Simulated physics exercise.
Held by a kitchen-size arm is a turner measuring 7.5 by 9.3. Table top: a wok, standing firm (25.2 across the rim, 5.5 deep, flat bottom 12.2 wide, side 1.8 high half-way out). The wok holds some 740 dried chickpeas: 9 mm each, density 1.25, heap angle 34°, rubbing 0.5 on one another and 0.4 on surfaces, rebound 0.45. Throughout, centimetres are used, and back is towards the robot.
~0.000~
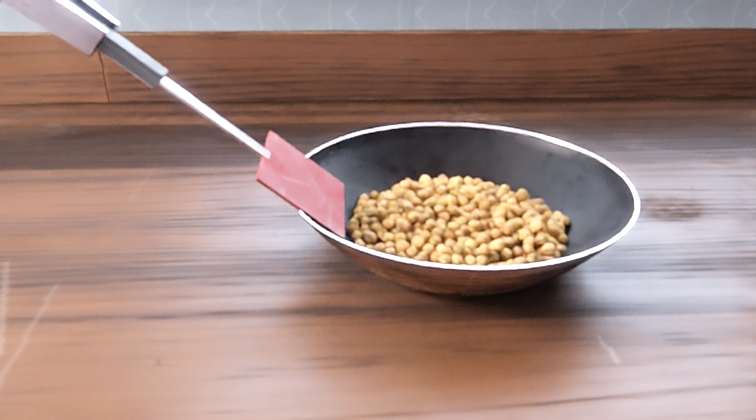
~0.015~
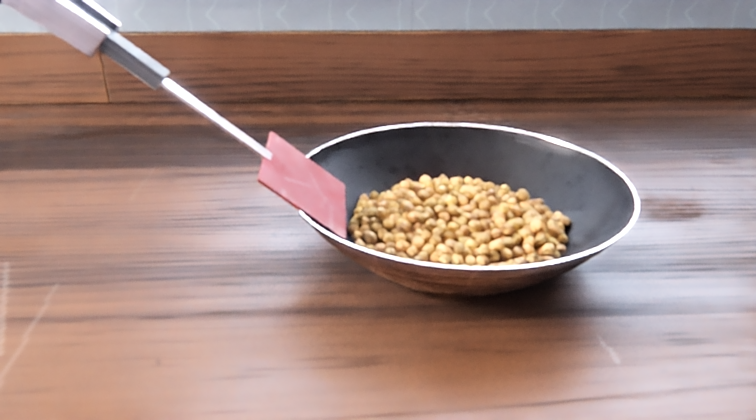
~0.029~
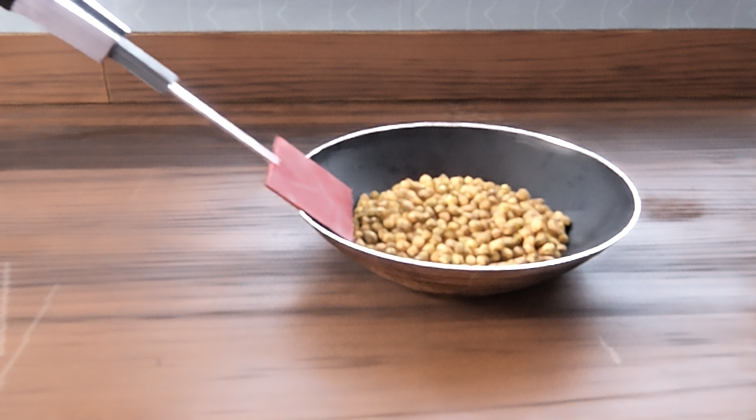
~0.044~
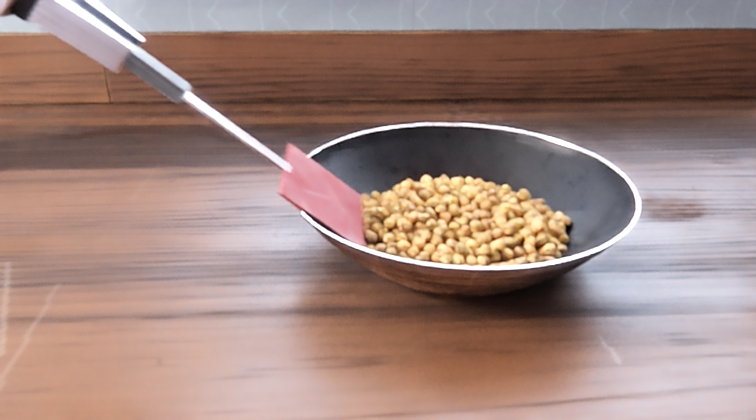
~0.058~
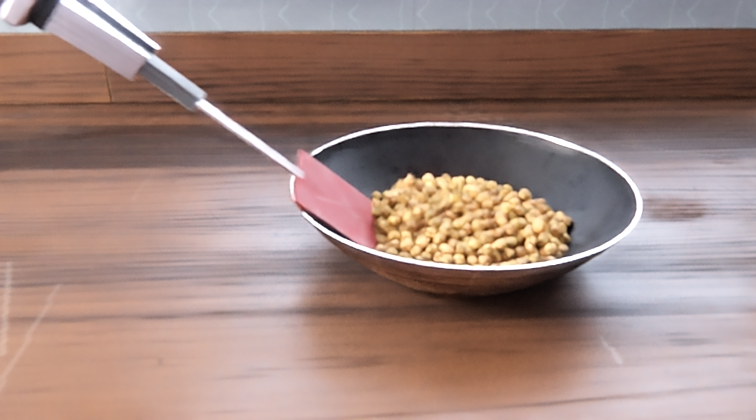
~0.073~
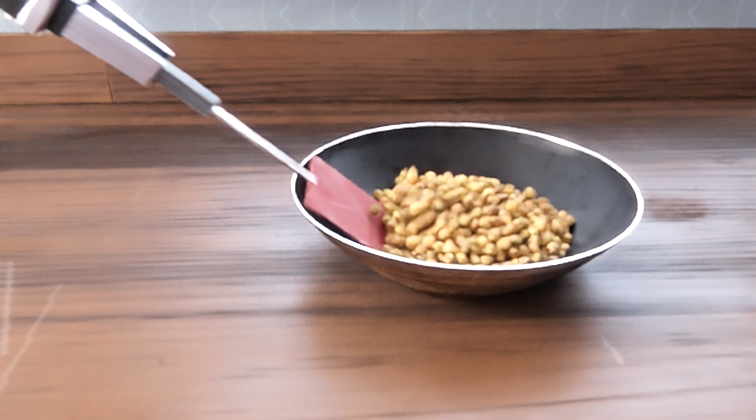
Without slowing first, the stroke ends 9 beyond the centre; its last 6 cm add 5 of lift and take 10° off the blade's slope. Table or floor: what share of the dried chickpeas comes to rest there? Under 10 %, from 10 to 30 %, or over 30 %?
From 10 to 30 %.
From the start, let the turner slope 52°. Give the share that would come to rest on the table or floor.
I'd put it at about 20 per cent.
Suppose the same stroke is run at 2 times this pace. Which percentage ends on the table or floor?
About 35 per cent.
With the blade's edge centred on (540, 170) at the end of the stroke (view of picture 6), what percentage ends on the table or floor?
Approximately 5 per cent, I reckon.
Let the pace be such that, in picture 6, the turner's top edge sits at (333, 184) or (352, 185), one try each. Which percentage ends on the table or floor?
First try about 35 %, second try about 35 %.
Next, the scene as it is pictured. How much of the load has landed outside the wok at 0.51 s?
That would be near 10 per cent, give or take.
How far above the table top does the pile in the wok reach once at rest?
It reaches around 5.5 cm.
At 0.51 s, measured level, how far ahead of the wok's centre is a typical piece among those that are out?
Roughly 20 cm.
After 0.17 s, sloping 40°, highest piece 8 above the table; 736 in the wok.
After 0.26 s, sloping 36°, highest piece 6 above the table; 736 in the wok.
After 0.51 s, sloping 30°, highest piece 8 above the table; 583 in the wok, 82 on the table or floor, 71 on the blade or in flight.
After 1.56 s, sloping 30°, highest piece 6 above the table; 583 in the wok, 153 on the table or floor.
At rest, 583 in the wok, 153 on the table or floor. That is 21 % on the table or floor.
